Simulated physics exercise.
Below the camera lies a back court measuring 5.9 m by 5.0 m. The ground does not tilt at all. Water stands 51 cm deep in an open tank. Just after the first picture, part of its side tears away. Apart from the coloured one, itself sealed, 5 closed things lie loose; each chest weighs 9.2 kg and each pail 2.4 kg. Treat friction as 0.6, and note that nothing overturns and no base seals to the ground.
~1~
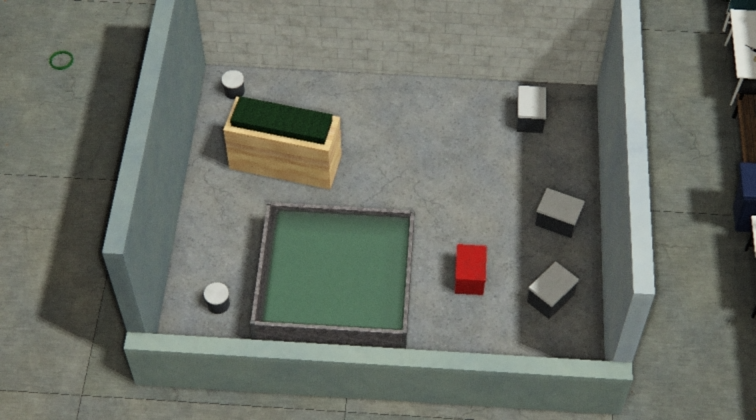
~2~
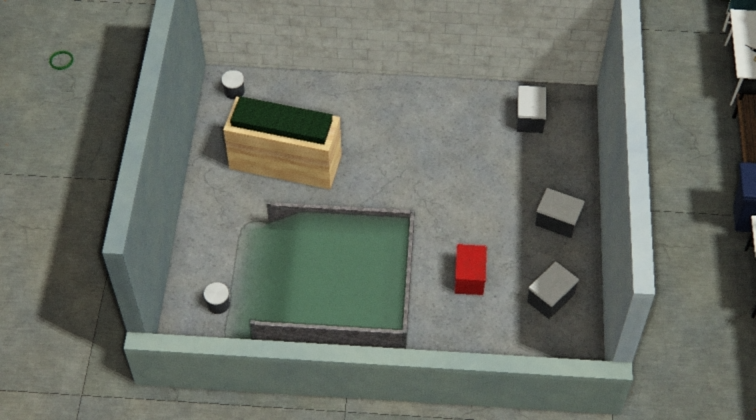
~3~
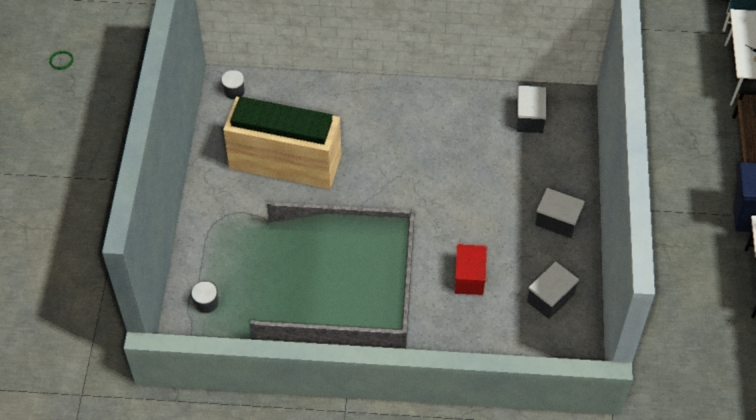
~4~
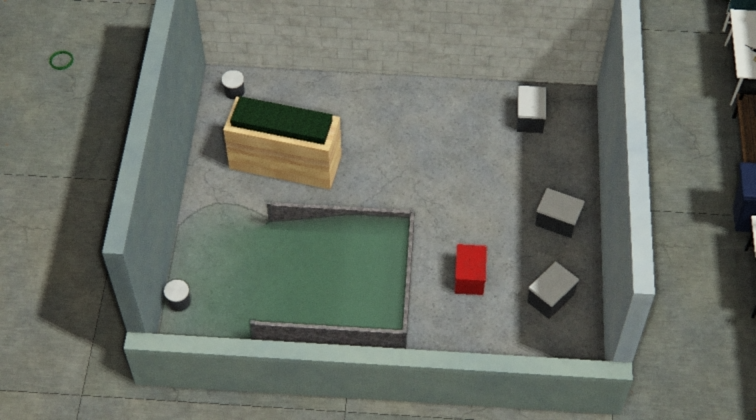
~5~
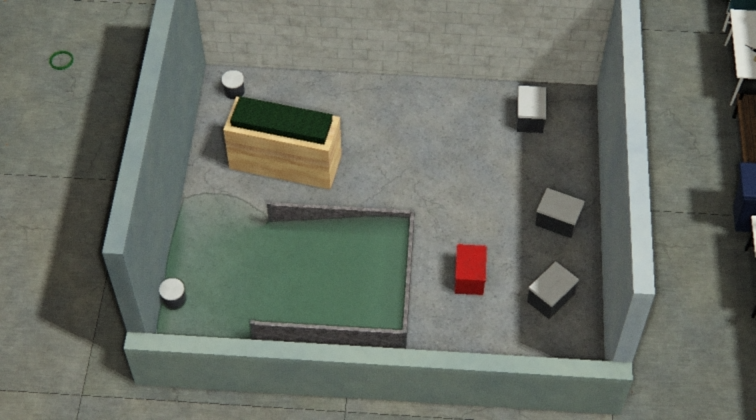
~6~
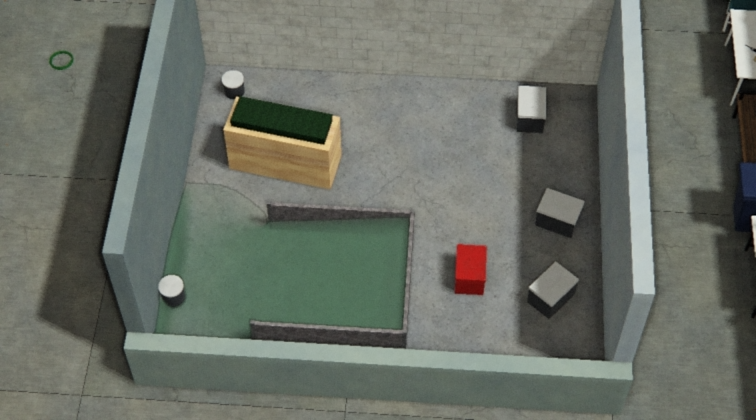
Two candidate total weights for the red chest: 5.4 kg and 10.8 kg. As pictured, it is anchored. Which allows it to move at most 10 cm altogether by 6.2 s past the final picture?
I'd say the lighter mass already keeps it put.
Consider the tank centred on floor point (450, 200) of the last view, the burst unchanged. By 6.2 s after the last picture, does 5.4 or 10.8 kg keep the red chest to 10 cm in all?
Then both masses fall short.
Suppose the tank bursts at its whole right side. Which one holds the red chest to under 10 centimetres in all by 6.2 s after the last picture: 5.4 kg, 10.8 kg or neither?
Then, in short, both are too little.
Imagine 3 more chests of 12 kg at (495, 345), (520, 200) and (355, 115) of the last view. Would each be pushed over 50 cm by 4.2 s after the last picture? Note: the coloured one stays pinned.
Going through them in that order, the answers are not too far, not too far and too far.
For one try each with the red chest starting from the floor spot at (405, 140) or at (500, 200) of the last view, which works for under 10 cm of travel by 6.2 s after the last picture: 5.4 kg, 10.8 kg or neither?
Try 1: Both insufficient. Try 2: Both insufficient.
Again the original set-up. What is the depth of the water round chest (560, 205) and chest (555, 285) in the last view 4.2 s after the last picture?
Depths: Near 3 cm, then near 2 cm.
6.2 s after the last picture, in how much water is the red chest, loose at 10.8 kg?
Depth: Approx. 2 cm.
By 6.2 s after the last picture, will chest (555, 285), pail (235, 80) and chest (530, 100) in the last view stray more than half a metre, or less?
In sequence the three objects are not as far, farther and farther.
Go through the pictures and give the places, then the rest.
The red chest at (471, 262), on the bottom; 3.4 m2 under water; 0 of 6 have shifted, in the first picture.
The red chest at (471, 262) rests on the ground; water covers 4.3 m2; 0 of 6 have shifted, in the second picture.
The red chest at (471, 262), on the bottom; water covers 5.2 m2; 1 of 6 have shifted, in the third picture.
The red chest at (471, 262) rests on the ground; water covers 6.4 m2; 1 of 6 have shifted, in the fourth picture.
The red chest at (471, 262), on the bottom; water covers 6.7 m2; 1 of 6 have shifted, in the fifth picture.
The red chest at (471, 262) rests on the ground; water covers 6.9 m2; 1 of 6 have shifted, in the sixth picture.
Then, 0.6 s after the last picture the red chest would be 0 cm from its start with 5.4 kg and 0 cm from its start with 10.8 kg; 0 cm of water round it then.
Then, 2.3 s after the last picture the red chest would be 0 cm from its start with 5.4 kg and 0 cm from its start with 10.8 kg; 0 cm of water round it then.
Then, 4.2 s after the last picture the red chest would be 0 cm from its start with 5.4 kg and 0 cm from its start with 10.8 kg; 0 cm of water round it then.
Then, 6.2 s after the last picture the red chest would be 0 cm from its start with 5.4 kg and 0 cm from its start with 10.8 kg; 2 cm of water round it then.
